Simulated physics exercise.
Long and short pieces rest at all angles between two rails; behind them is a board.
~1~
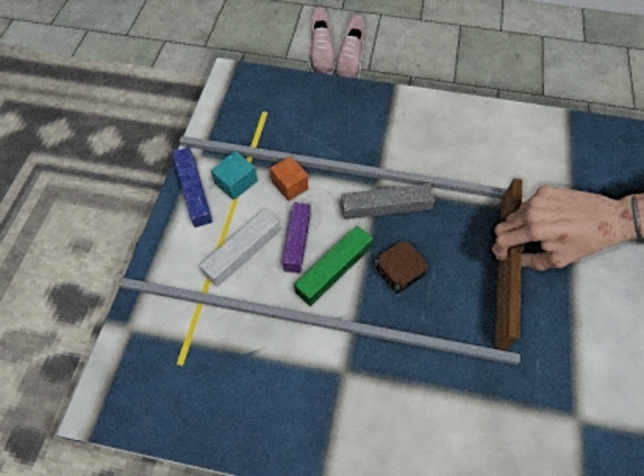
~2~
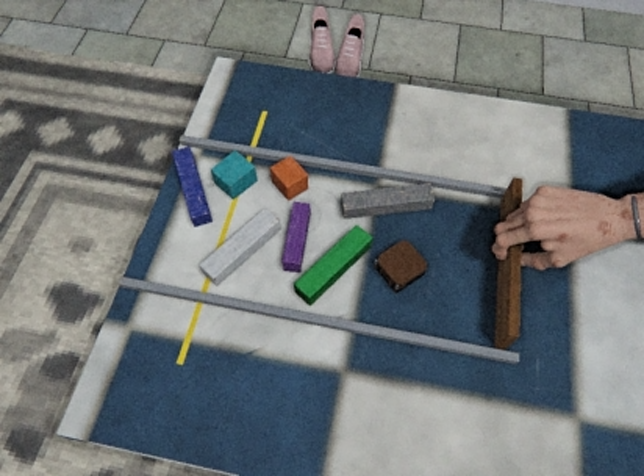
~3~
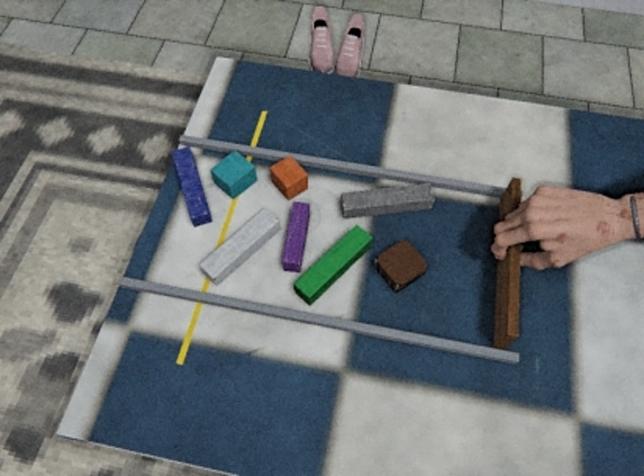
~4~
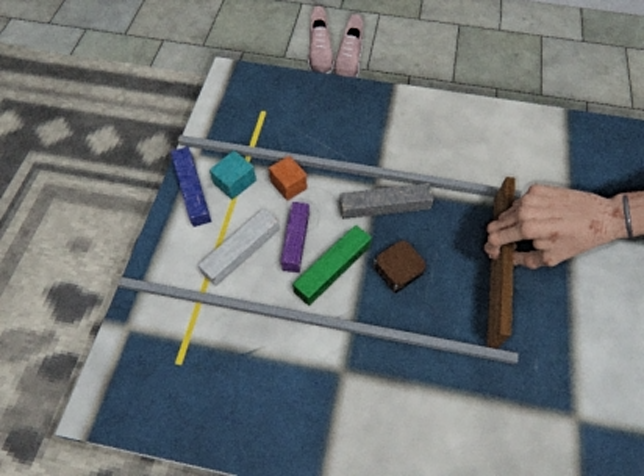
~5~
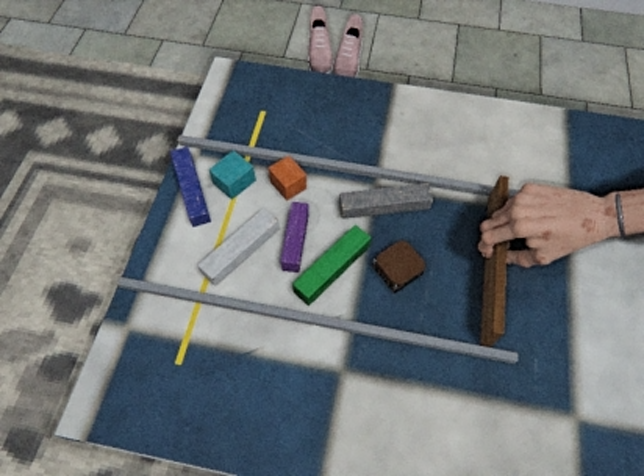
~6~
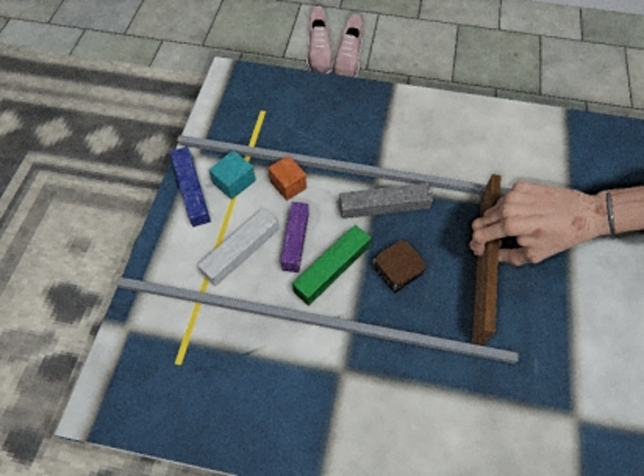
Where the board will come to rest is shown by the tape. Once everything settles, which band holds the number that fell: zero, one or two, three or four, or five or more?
It is in the band one or two.
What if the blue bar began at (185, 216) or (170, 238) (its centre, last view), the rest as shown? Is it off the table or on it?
In turn it drops off; tumbles off.
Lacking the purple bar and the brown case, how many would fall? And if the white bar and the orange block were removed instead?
Try 1: 1; try 2: 1.
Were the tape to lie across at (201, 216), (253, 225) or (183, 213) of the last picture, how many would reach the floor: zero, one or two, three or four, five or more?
Counts as listed: Three or four / one or two / 5 or more.
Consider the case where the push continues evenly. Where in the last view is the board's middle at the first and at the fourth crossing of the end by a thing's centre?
First: Around (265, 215). Next: Around (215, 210).
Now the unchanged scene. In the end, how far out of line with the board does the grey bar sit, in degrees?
Close to 50°.
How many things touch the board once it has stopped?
At rest, 2 are in contact.
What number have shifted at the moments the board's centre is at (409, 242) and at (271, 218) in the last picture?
Moved so far: 2, later 8.
Early on, none off yet; blue bar at rest near (190, 186); turquoise block at rest near (233, 175); white bar at rest near (240, 246).
A while later, none off yet; blue bar at rest near (190, 186); turquoise block at rest near (233, 175); white bar travelled a little near (207, 249).
Further along, none off yet; blue bar travelled a little near (156, 181); turquoise block travelled about its own width near (203, 174); white bar travelled about its own width near (161, 241).
Finally, the number that fall off is one or two; lost, white bar and blue bar.
